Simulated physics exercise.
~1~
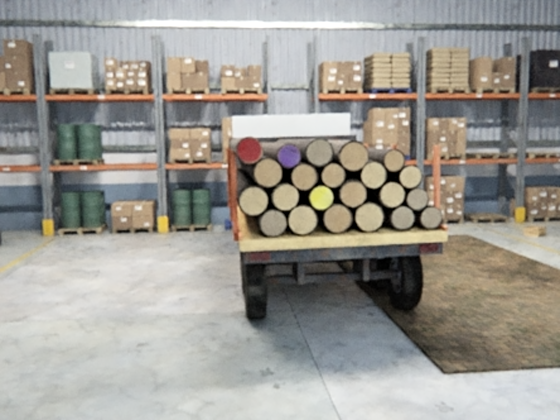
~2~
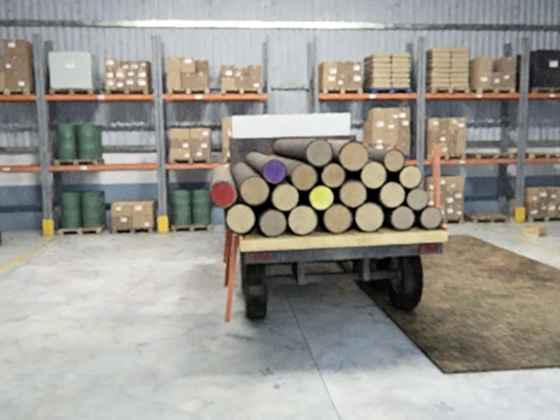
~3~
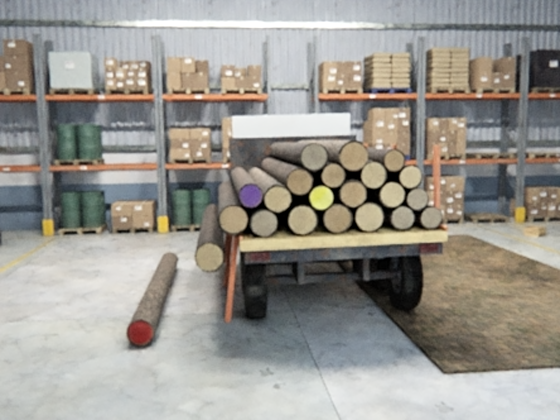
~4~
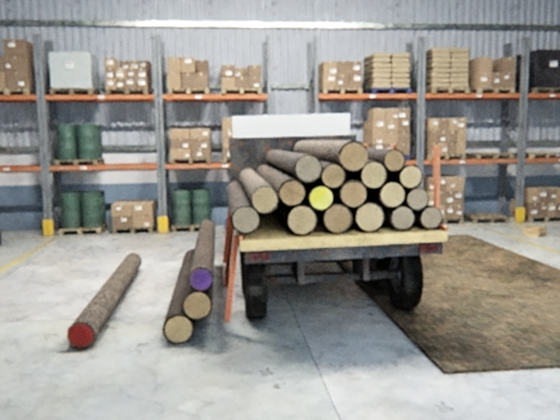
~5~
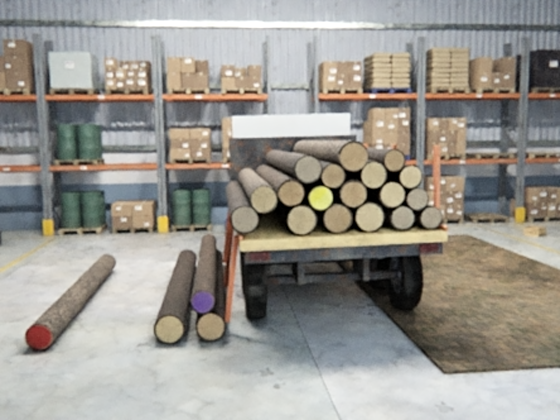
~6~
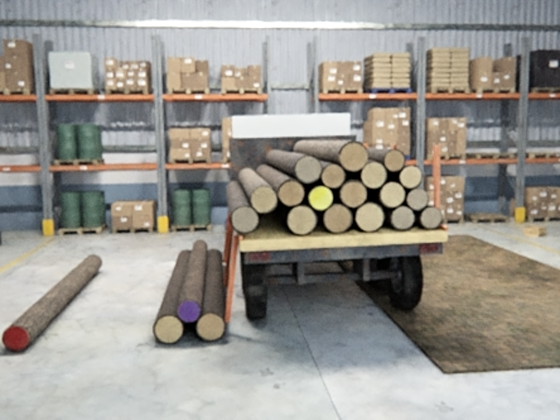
Logs stacked on a flatbed shifted as the left posts swung down, and the red-ended one dropped off and rolled away left before three more, one purple-ended, fell beside the truck and settled, leaving the yellow-ended log still up on the pile.
